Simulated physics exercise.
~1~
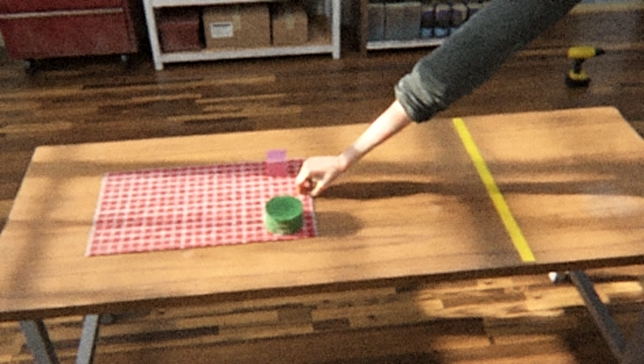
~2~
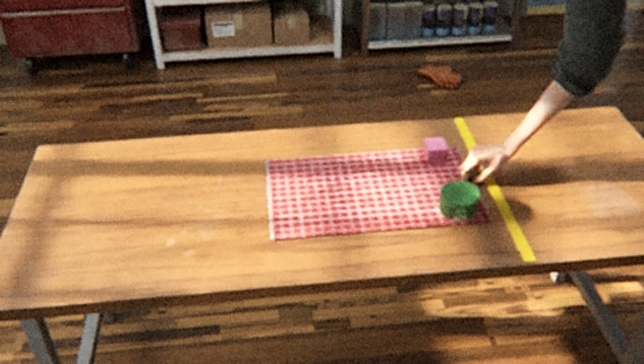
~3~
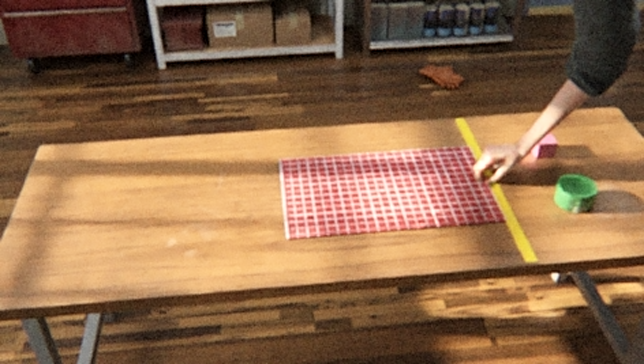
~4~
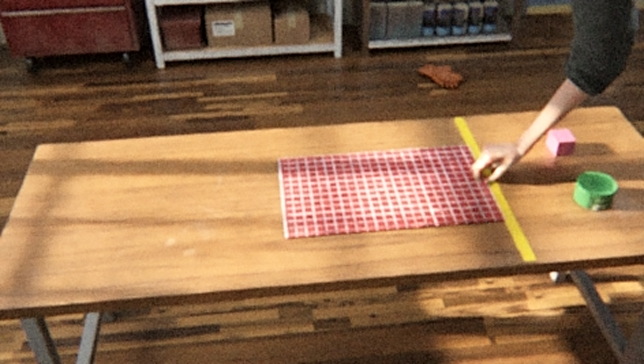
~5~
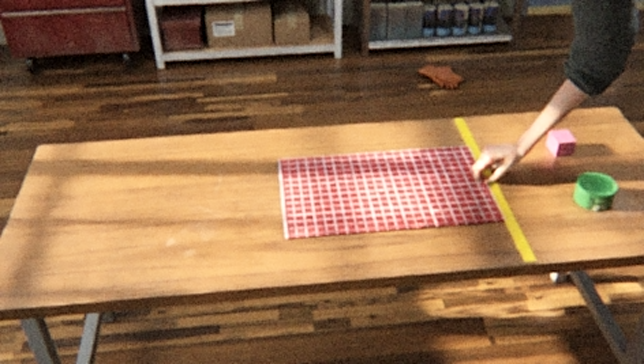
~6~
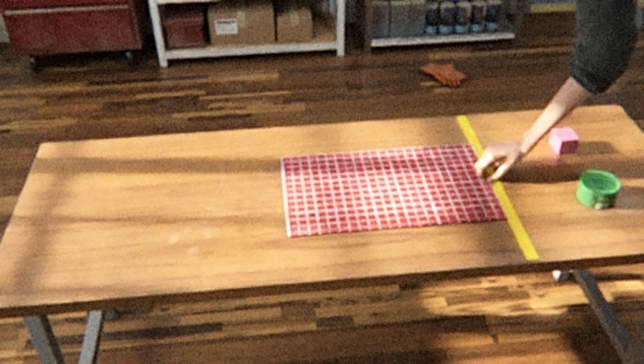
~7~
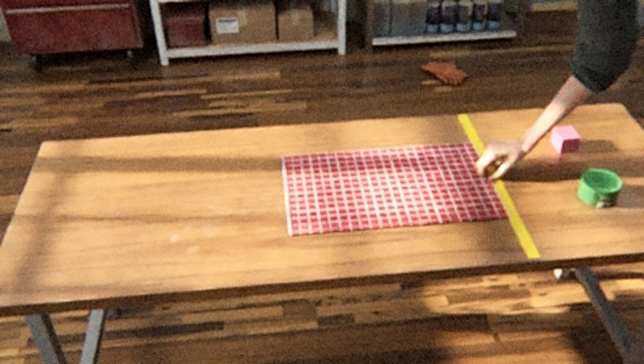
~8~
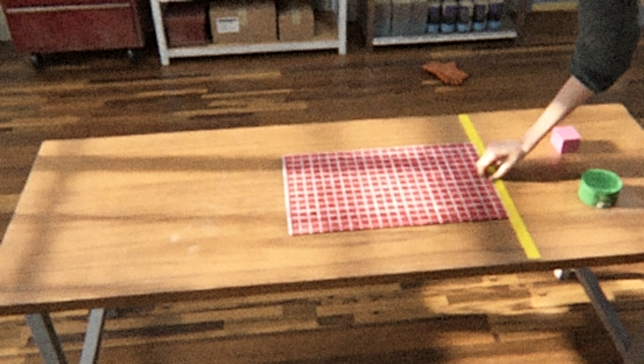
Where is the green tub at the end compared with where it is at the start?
At the start the green tub sits on the red checked mat, well to the left of the yellow tape. At the end it stands on the bare wood to the right of the tape, off the mat.
